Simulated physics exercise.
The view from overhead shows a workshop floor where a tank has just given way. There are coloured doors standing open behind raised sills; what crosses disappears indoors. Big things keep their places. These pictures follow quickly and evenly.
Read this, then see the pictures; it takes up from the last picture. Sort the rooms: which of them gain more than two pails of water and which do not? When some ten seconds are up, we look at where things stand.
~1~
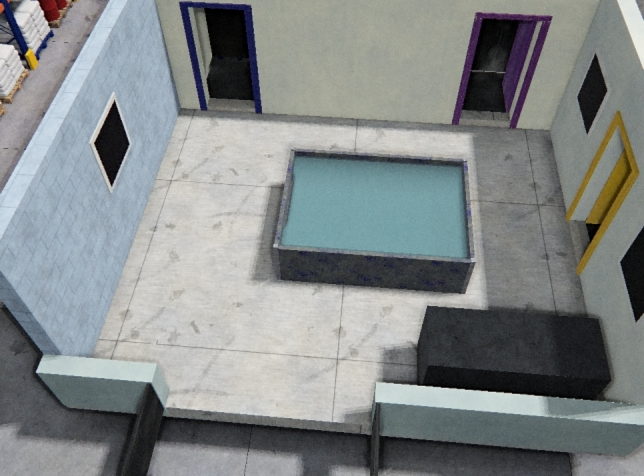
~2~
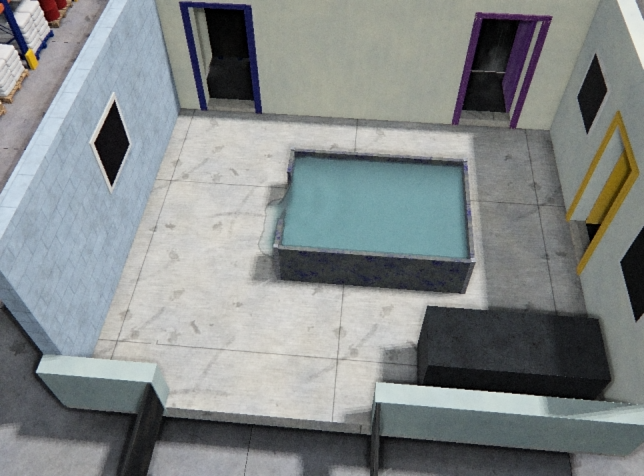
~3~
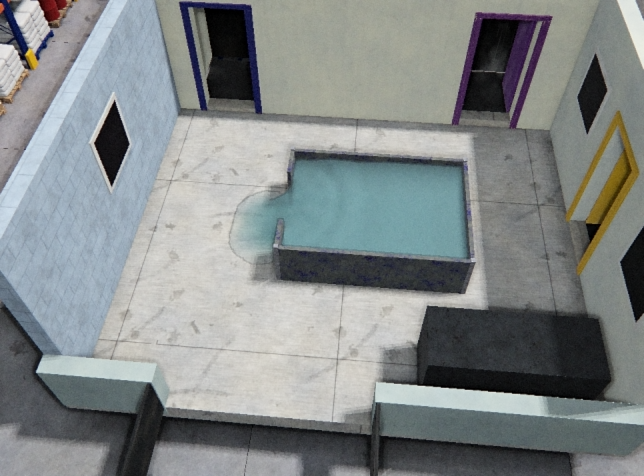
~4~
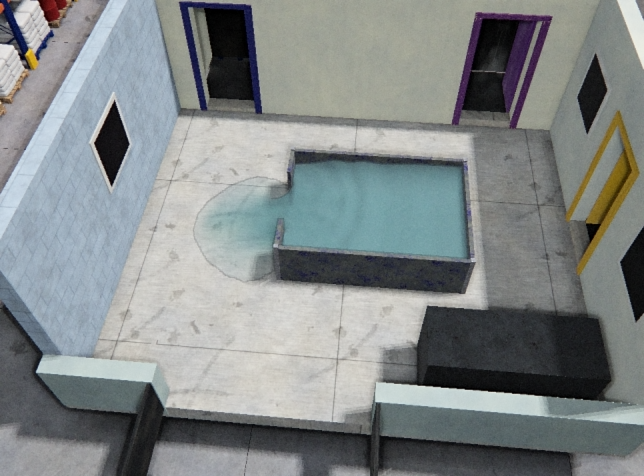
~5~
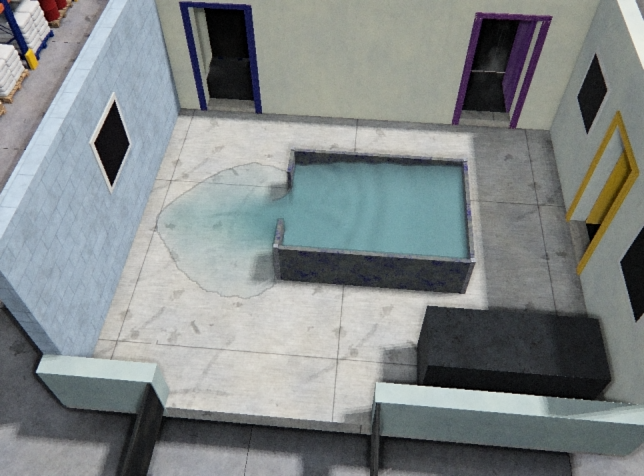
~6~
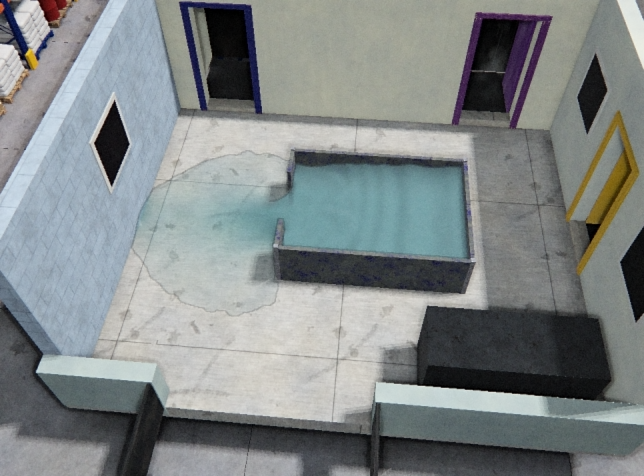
The yellow door gains no more; the purple door gains no more; the blue door gains more.
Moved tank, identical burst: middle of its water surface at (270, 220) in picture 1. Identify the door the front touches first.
It is the blue-painted one.
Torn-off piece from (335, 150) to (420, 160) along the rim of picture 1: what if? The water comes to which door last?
The one in yellow is last.
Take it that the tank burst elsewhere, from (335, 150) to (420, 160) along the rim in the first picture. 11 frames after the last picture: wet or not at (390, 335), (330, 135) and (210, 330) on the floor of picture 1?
Going through them, the first would be still bare, the next submerged and the last still bare.
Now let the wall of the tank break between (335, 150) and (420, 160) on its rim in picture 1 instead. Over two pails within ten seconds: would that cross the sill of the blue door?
Well, it turns out the blue door crosses the threshold.
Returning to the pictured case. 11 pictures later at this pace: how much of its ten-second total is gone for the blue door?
Around 0 percent.
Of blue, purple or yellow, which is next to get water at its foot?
That would be the one in blue.
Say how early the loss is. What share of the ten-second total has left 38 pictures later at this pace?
My estimate is roughly 55 percent.
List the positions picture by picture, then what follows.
In the first picture, still water in the water tank at (376, 205).
In the second picture, the front is at (279, 202), out from the gap at (288, 217).
In the third picture, the front is at (245, 205), out from the gap at (289, 219).
In the fourth picture, the front is at (205, 211), out from the gap at (289, 219).
In the fifth picture, water pours out at (289, 219) and has run to (162, 217).
In the sixth picture, the front is at (151, 193), out from the gap at (289, 219).
A moment on, water covers 25 % of the floor; the yellow door not reached, the purple door not reached, the blue door not reached.
Next, water covers 30 % of the floor; the yellow door not reached, the purple door not reached, the blue door under two buckets in.
Then, water covers 55 % of the floor; the yellow door not reached, the purple door not reached, the blue door over two buckets in.
Later, water covers 90 % of the floor; the yellow door wet at the sill, nothing in, the purple door wet at the sill, nothing in, the blue door far over two buckets in.
In the end, water covers 100 % of the floor; the yellow door under two buckets in, the purple door wet at the sill, nothing in, the blue door far over two buckets in.
